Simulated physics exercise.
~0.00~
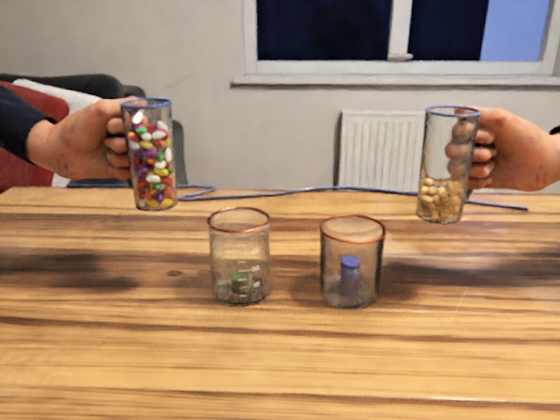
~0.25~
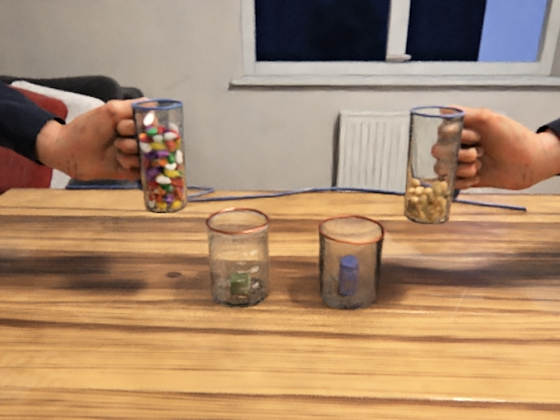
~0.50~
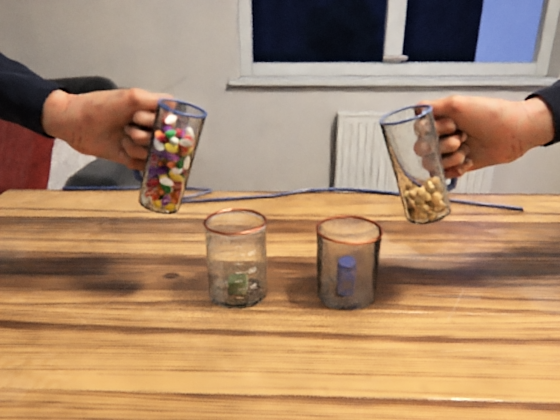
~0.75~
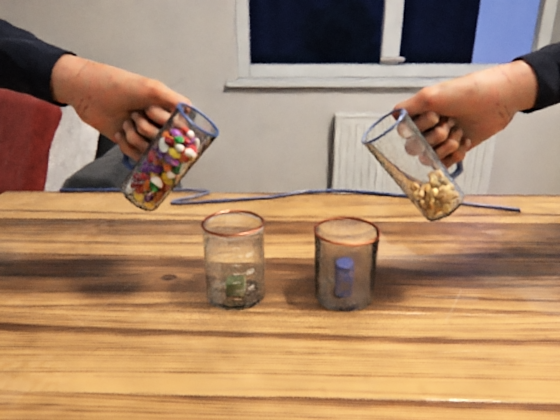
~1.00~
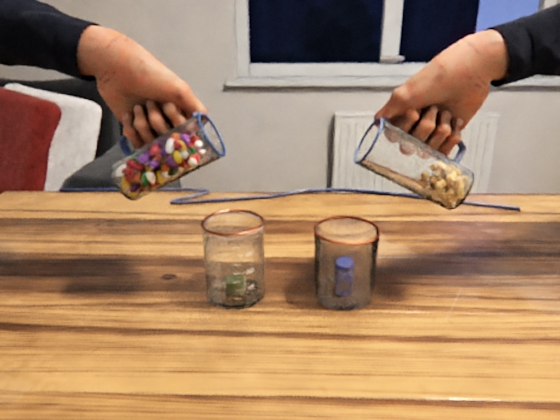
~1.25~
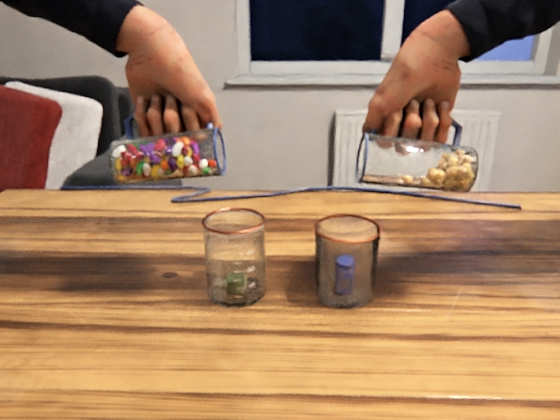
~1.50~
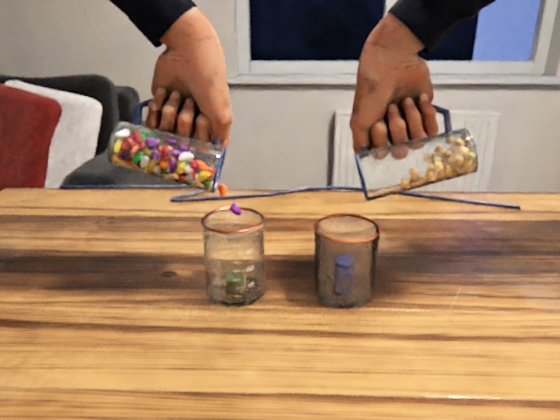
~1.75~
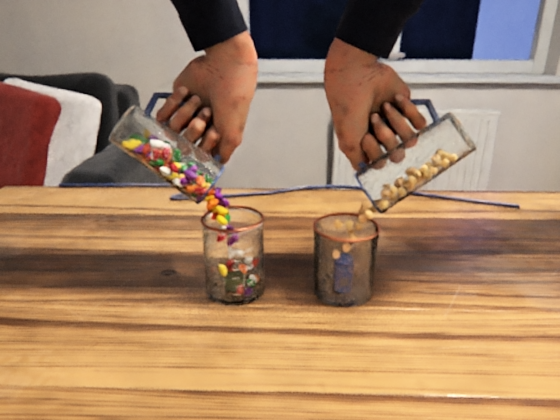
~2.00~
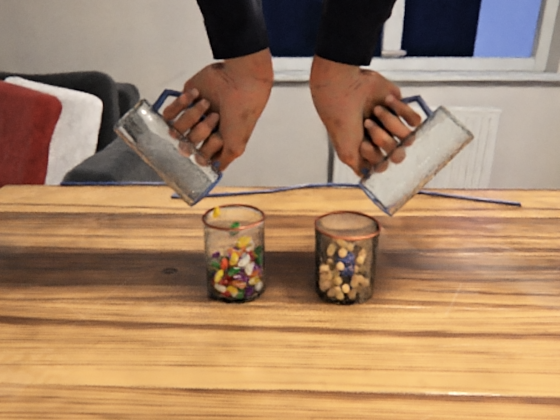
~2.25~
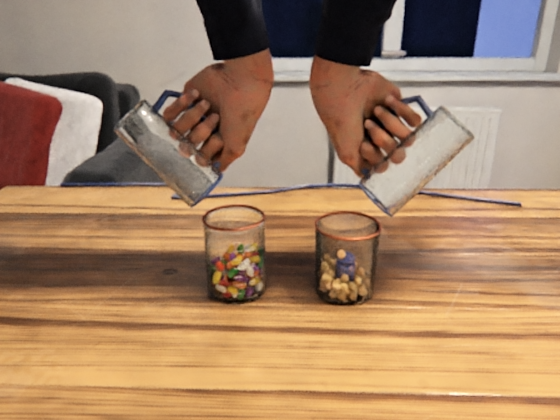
Two hands in dark sleeves hold clear, blue-rimmed cups above a striped wooden table, seen from the front by a slightly swaying camera, with a window and radiator behind. The left cup holds multicoloured pieces, the right one tan pieces; below stand two red-rimmed glasses, a small greenish object in the left and a blue one in the right. The hands tip the cups inward, and the colourful pieces start dropping first. Both cups then turn further and empty completely. Finally, colourful pieces cover the left object, while the blue one still shows above the tan pieces.
